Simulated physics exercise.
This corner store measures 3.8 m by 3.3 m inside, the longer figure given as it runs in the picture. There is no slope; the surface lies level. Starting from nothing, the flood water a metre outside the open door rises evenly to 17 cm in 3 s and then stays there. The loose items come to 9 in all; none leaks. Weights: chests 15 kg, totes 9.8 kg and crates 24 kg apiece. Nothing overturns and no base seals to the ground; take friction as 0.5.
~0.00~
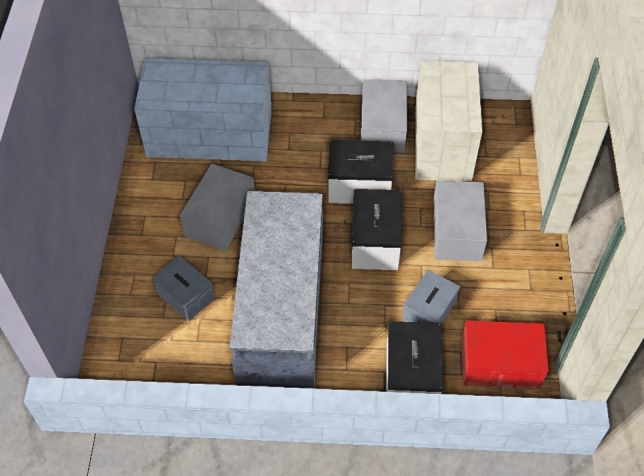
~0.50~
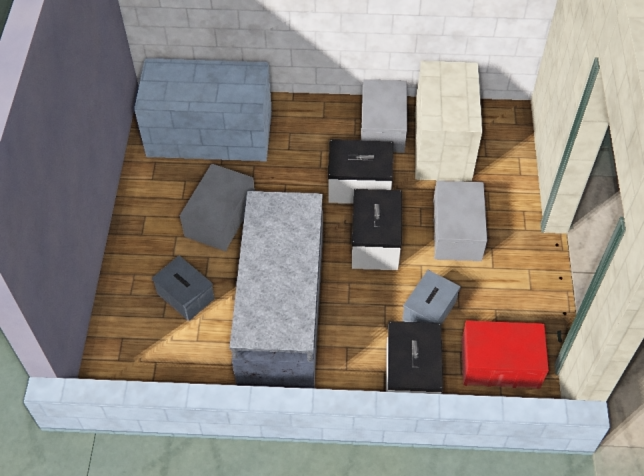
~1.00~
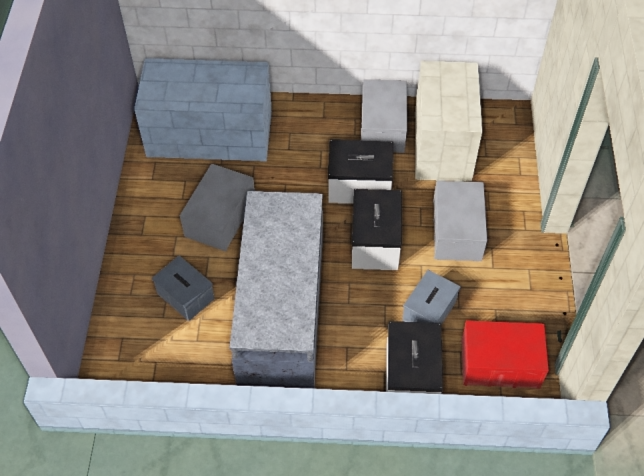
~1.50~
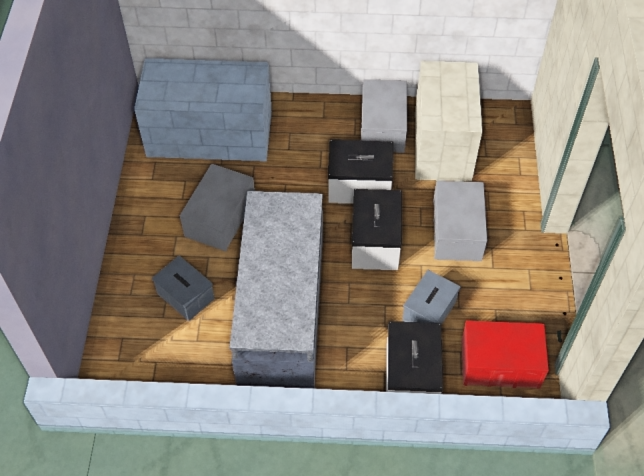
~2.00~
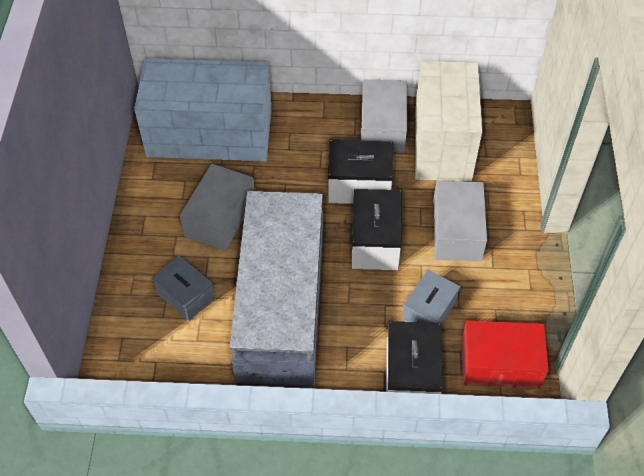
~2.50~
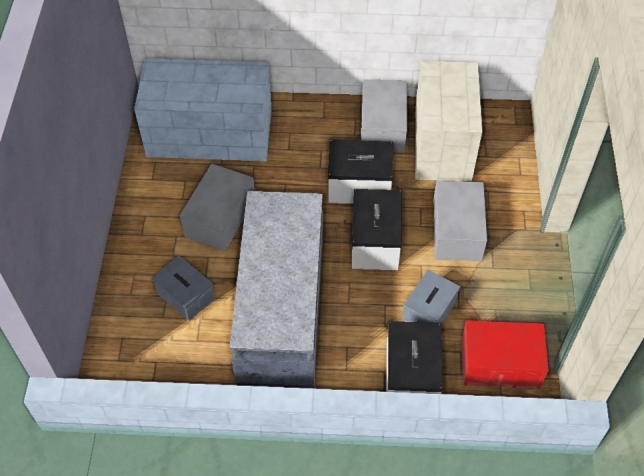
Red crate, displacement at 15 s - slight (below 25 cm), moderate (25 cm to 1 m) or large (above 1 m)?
Large.
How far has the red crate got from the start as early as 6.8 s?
5 cm or so by then.
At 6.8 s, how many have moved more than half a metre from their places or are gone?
4.
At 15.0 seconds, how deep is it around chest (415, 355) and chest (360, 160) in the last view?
First roughly 13 cm, second roughly 17 cm.
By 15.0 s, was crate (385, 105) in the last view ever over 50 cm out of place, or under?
Looking at it, I'd say lower.
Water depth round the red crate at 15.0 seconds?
I'd put it at about 17 cm.
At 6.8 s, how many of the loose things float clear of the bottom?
The count is 4.
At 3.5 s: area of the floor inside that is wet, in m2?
I'd put it close to 2.0 m2.
After 3.5 s the red crate is near (507, 345), 0.0 m from its start, aground; 0 afloat.
After 6.8 s the red crate is near (512, 340), 0.1 m from its start, afloat; 4 afloat.
After 11.0 s the red crate is near (349, 160), 2.1 m from its start, afloat; 8 afloat.
After 15.0 s the red crate is near (144, 177), 3.3 m from its start, afloat; 9 afloat.
